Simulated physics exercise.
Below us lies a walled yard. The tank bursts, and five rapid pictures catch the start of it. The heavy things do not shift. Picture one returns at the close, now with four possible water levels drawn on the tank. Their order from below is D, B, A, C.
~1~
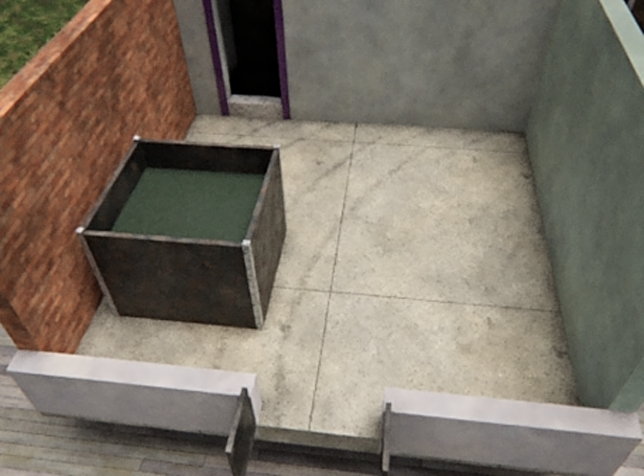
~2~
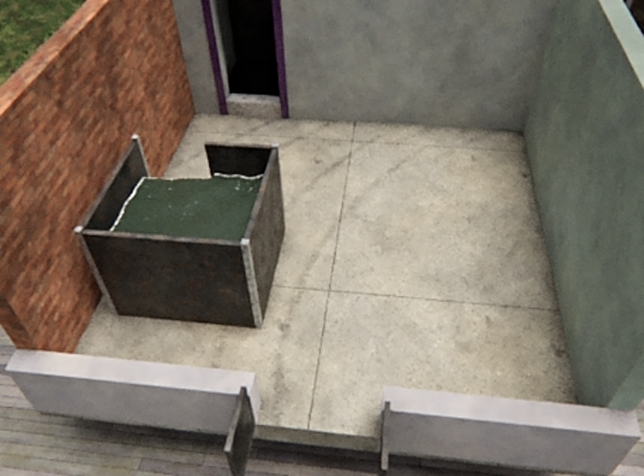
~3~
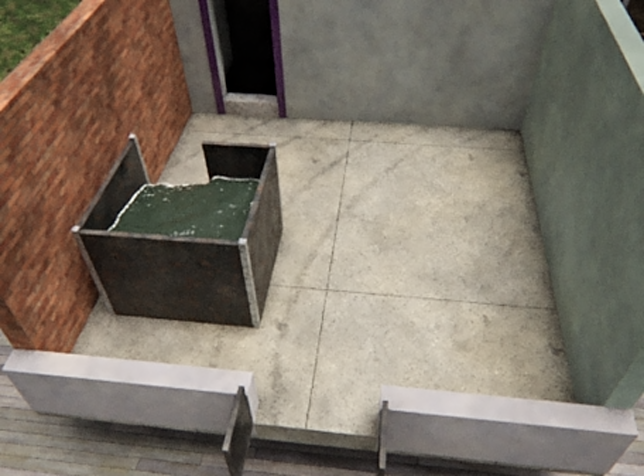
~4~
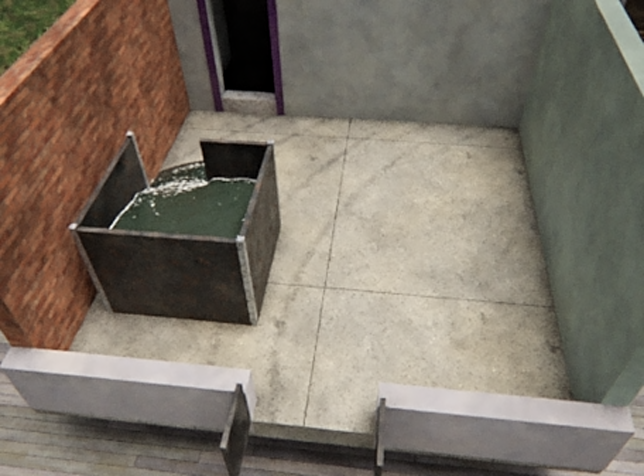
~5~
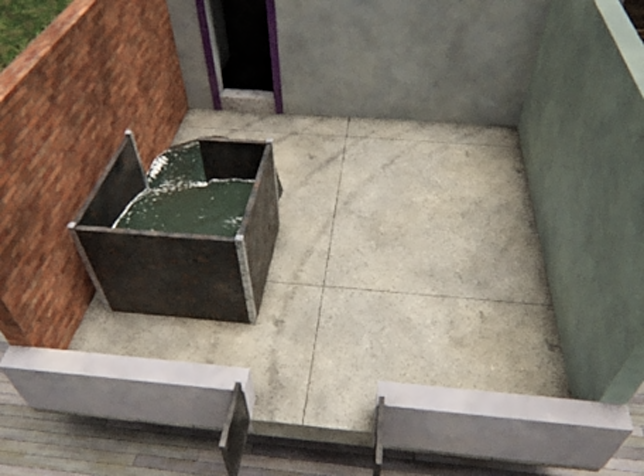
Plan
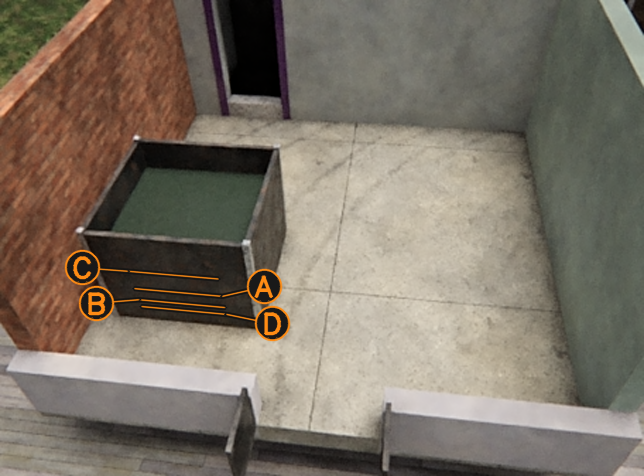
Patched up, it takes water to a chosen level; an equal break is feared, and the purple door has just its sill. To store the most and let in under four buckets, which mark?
A is the one.
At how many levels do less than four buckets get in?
Three of them.
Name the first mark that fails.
C it is.
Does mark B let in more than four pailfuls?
No, that is safe.
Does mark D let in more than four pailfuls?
No, not at all.
In orange, A at (178, 292); B at (181, 303); C at (172, 275); D at (183, 310); from the bottom up D, B, A, C.
If A is chosen, a bucket or two gets in.
If B is chosen, nothing gets over.
If C is chosen, about 11 bucketfuls get in.
If D is chosen, nothing gets over.
